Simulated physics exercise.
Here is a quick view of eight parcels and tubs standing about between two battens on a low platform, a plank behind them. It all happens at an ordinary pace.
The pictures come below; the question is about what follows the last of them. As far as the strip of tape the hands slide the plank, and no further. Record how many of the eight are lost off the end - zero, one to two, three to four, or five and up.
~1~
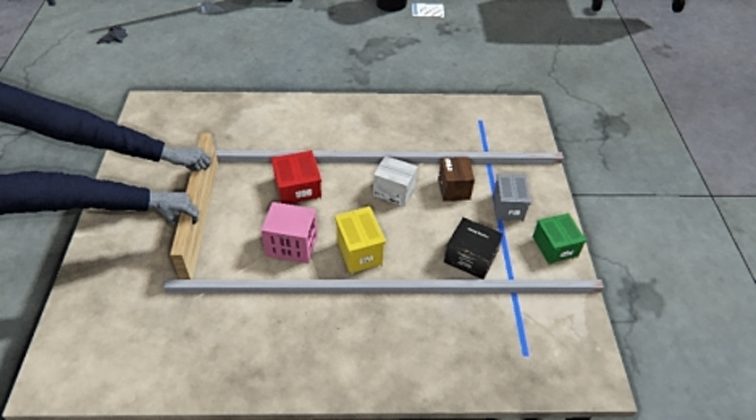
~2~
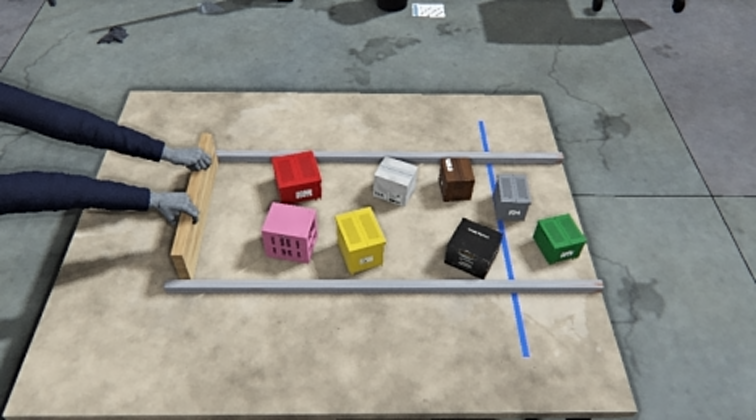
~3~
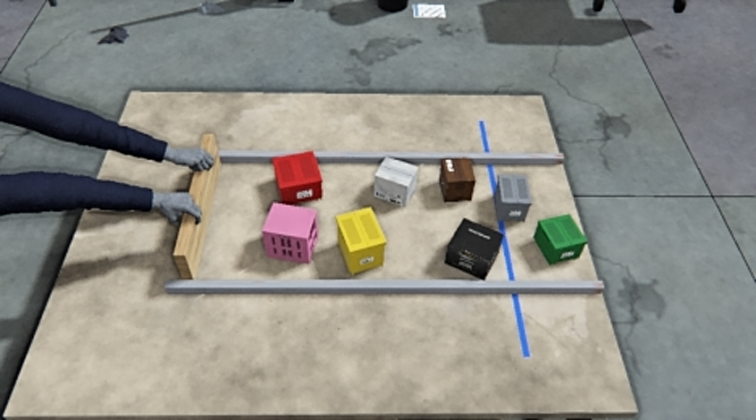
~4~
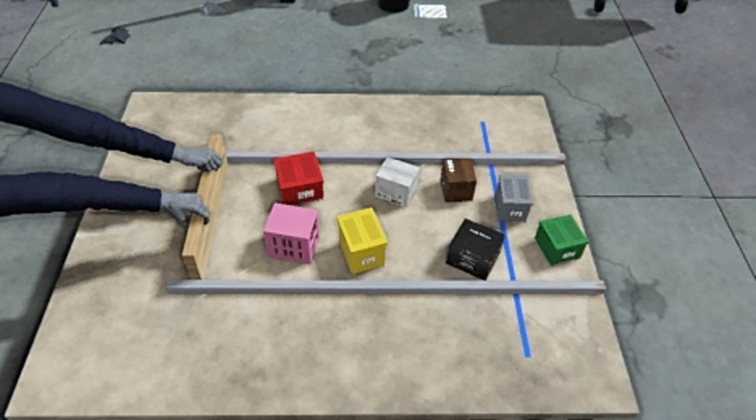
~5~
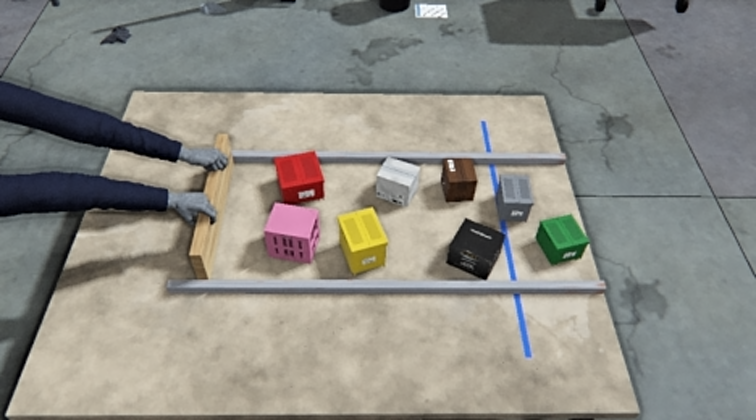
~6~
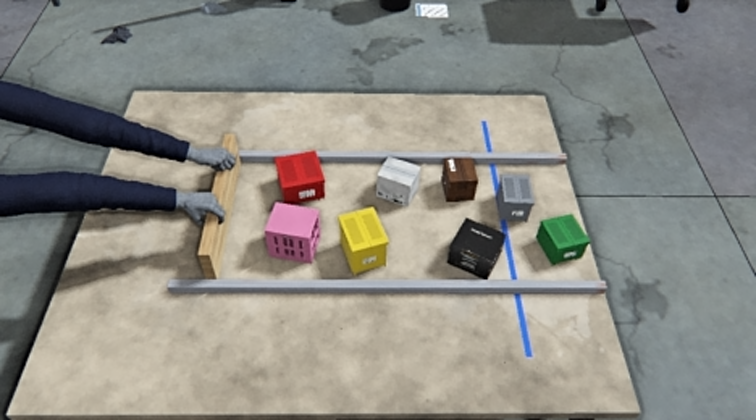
More than two but fewer than five drop off.
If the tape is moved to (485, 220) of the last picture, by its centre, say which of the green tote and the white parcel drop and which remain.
The green tote is gone and the white parcel stays put.
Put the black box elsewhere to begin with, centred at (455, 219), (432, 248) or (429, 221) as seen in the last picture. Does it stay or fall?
In turn it is safe; goes off the edge; is safe.
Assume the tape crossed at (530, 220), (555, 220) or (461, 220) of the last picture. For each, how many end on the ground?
Per try: 5; 6; 1.
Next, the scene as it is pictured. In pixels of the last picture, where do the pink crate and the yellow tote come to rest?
Final pixels, roughly: (532, 231) for the first, (576, 252) for the other.
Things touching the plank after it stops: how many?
It's 2.
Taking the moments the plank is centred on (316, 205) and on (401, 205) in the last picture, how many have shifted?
At the first spot the count is 3, and at the second it is 7.
A little later, none off yet; green tote at rest near (562, 240); grey tote at rest near (514, 198); black box at rest near (476, 249).
Next, none off yet; green tote at rest near (562, 240); grey tote shifted a little near (530, 200); black box shifted about its own width near (518, 252).
When it is over, the number that fall off is three or four; down, brown parcel, black box and green tote.
